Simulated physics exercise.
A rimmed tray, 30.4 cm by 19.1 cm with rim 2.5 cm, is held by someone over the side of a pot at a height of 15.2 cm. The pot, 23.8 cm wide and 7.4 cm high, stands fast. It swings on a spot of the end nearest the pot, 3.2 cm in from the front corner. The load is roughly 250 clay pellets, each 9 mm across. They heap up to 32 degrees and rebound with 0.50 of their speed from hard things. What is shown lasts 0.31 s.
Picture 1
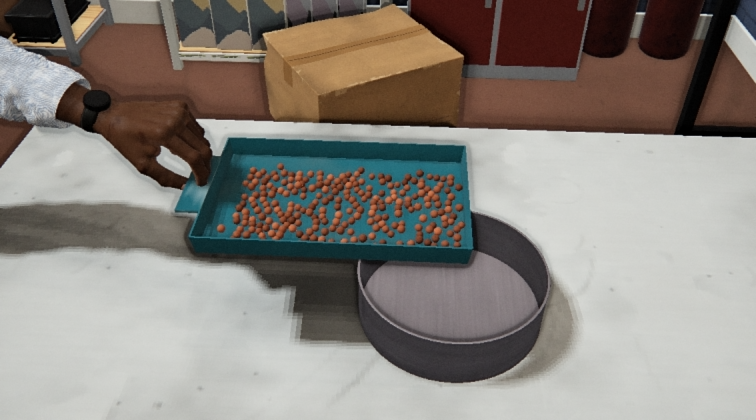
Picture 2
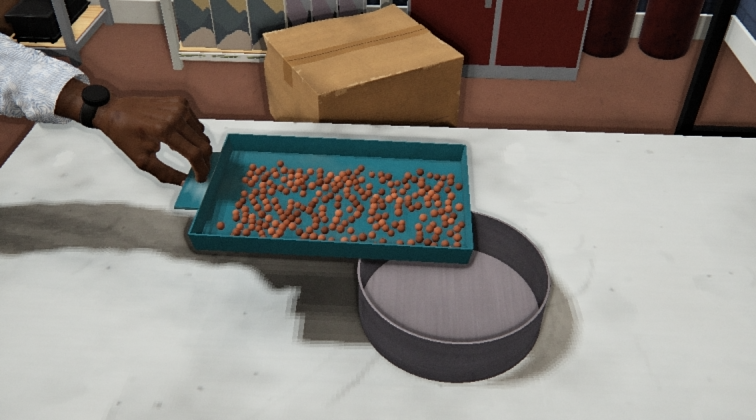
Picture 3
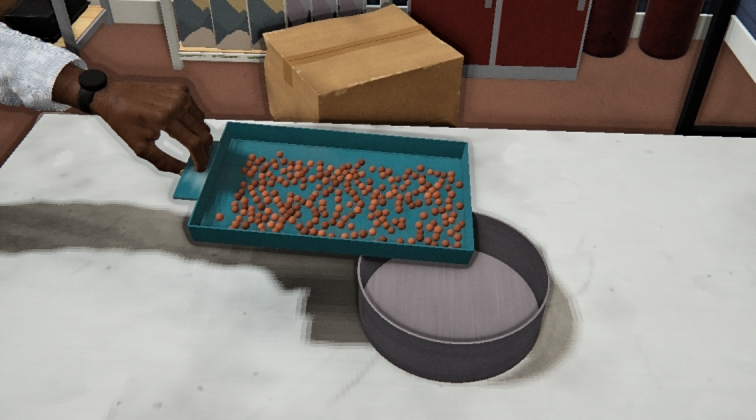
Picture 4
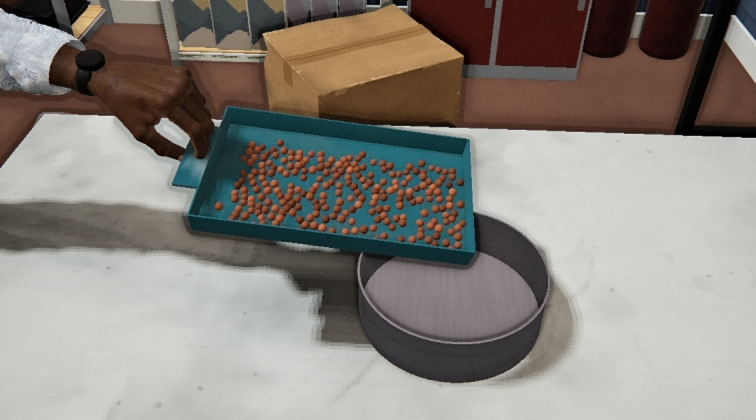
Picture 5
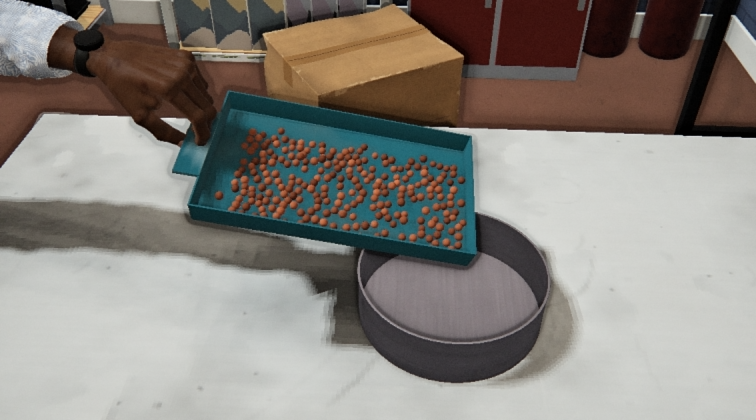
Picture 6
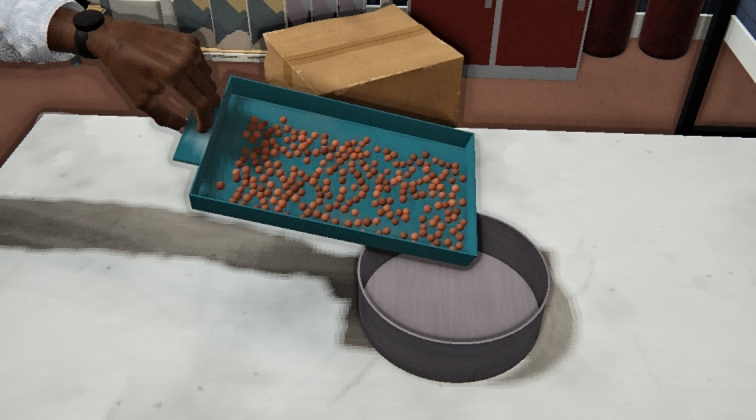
On a white tabletop, a hand at the left holds a teal rimmed tray scattered with small reddish-brown balls, its right end above a round grey pot. The hand gradually raises the left end, slanting the tray down toward the right, while the balls stay spread across it and the pot remains still.
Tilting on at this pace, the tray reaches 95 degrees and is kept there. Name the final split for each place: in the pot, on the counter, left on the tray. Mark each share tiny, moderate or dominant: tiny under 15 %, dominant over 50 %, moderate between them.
Pot: Dominant, counter: Moderate, left on the tray: Tiny.
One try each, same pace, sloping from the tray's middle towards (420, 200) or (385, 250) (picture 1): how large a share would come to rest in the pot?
Approximately 85 percent, then 55 percent.
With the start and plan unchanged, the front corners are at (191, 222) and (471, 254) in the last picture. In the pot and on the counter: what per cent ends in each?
Split: Pot = 45, counter = 50.
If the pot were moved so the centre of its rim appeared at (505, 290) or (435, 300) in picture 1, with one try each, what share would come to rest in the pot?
Around 95 per cent, then around 90 per cent.
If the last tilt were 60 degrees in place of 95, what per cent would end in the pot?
It would be near 0 per cent.
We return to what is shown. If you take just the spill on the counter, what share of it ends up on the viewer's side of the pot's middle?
Some 100 per cent.
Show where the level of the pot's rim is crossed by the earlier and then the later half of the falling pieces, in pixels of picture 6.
At about (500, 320), then at (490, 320).
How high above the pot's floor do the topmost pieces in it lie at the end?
Roughly 2.5 cm up.
Then, 0.55 s after the last picture, tilt 54 degrees; the tray holds 100 %, the pot 0 %.
Then, 0.92 s after the last picture, tilt 78 degrees; the tray holds 100 %, the pot 0 %.
Then, 1.38 s after the last picture, tilt 95 degrees; the tray holds 30 %, the pot 35 %.
In the end, pot 70 %, counter 25 %, tray 5 %.
